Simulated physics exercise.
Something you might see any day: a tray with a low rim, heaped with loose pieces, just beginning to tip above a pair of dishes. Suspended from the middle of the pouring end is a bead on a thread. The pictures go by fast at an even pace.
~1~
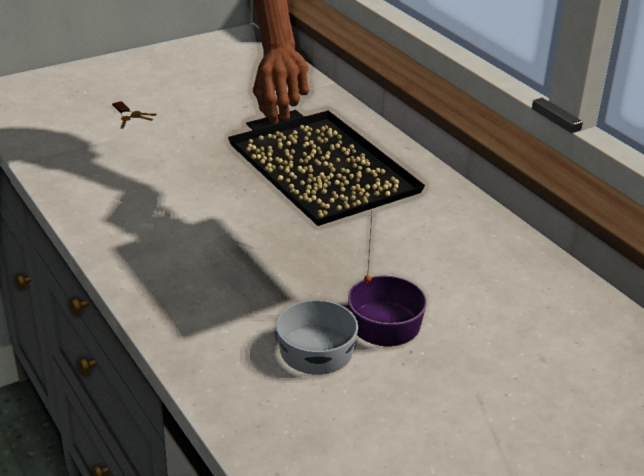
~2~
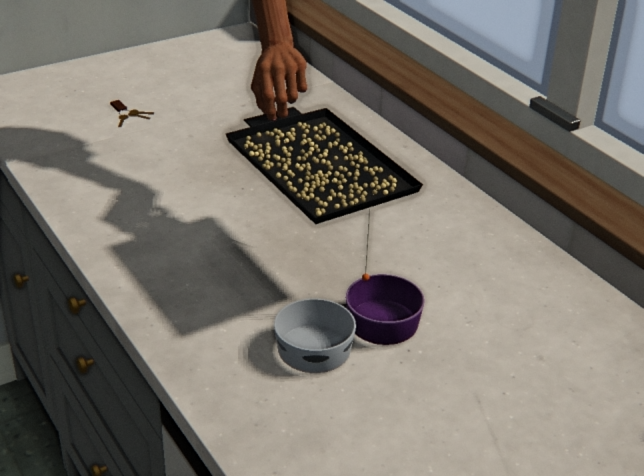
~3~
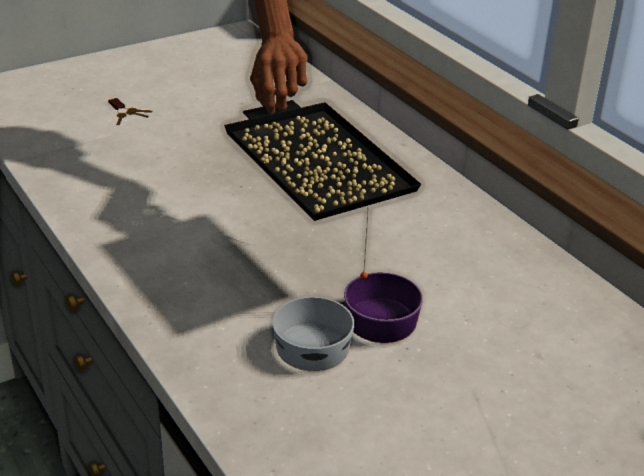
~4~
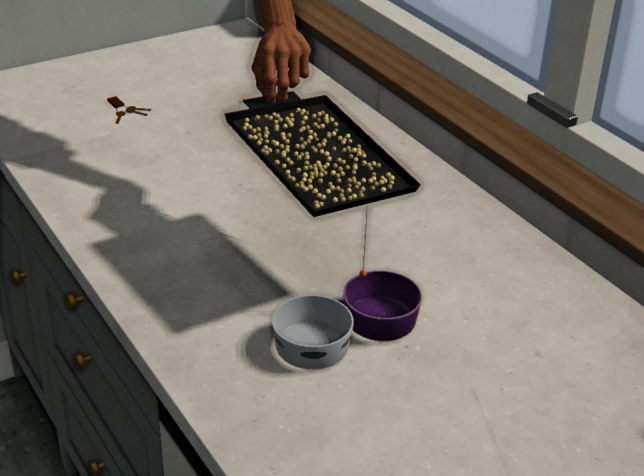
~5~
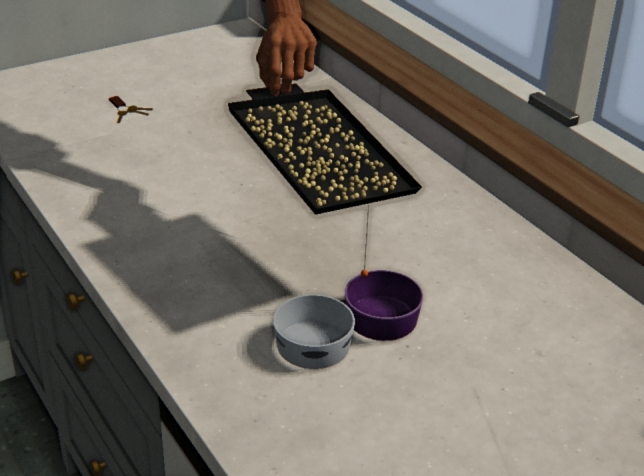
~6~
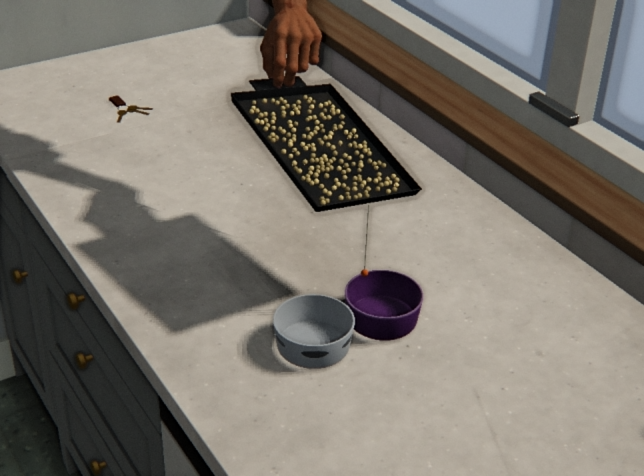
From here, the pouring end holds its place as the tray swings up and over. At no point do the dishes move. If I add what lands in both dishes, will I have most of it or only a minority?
Most of what falls will come down outside the dishes.
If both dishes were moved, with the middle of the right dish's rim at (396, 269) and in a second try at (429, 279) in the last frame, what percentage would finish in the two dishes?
Respectively 90 % and 70 %.
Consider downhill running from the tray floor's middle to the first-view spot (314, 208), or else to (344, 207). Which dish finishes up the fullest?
The first try: The dish on the left. The second: The dish on the left.
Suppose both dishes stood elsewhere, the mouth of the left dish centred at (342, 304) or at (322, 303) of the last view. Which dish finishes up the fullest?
Place 1: The one on the right side; place 2: The one on the right side.
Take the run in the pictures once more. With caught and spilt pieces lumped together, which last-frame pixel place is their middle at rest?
Near (430, 287), more or less.
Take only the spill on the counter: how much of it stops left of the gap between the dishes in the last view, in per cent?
Roughly 0 in a hundred.
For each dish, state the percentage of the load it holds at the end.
Left dish: 0 %, right dish: 0 %.
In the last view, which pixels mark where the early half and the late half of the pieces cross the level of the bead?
Earlier half at (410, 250), later half at (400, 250).
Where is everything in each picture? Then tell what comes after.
Corners of the pouring end near (318, 217) and (421, 185), level; middle of the load near (319, 163), soya beans; left dish near (338, 359); right dish near (409, 331); bead on its thread near (368, 279), in the first picture.
Corners of the pouring end near (316, 216) and (419, 184), level; middle of the load near (317, 161), in the second picture.
Corners of the pouring end near (315, 212) and (418, 183), tipped barely, lowest at the right corner; middle of the load near (315, 156), in the third picture.
Corners of the pouring end near (315, 209) and (417, 184), tipped a little, lowest at the right corner; middle of the load near (315, 151), in the fourth picture.
Corners of the pouring end near (317, 206) and (419, 186), tipped a little, lowest at the right corner; middle of the load near (318, 146), in the fifth picture.
Corners of the pouring end near (319, 204) and (418, 188), tipped clearly, lowest at the right corner; middle of the load near (321, 143); left dish near (335, 353); right dish near (406, 325), in the sixth picture.
Shortly afterwards, tray tipped steeply; the bulk on the tray; only a few in the right dish; a little outside both; a little in the air.
Next, tray tipped right over; only a few on the tray; only a few in the right dish; the bulk outside both; a little in the air.
Some moments later, tray tipped past a quarter turn; only a few in the right dish; all but a few outside both.
In the end, tray tipped past a quarter turn; none at all in the left dish; only a few in the right dish; all but a few outside both.
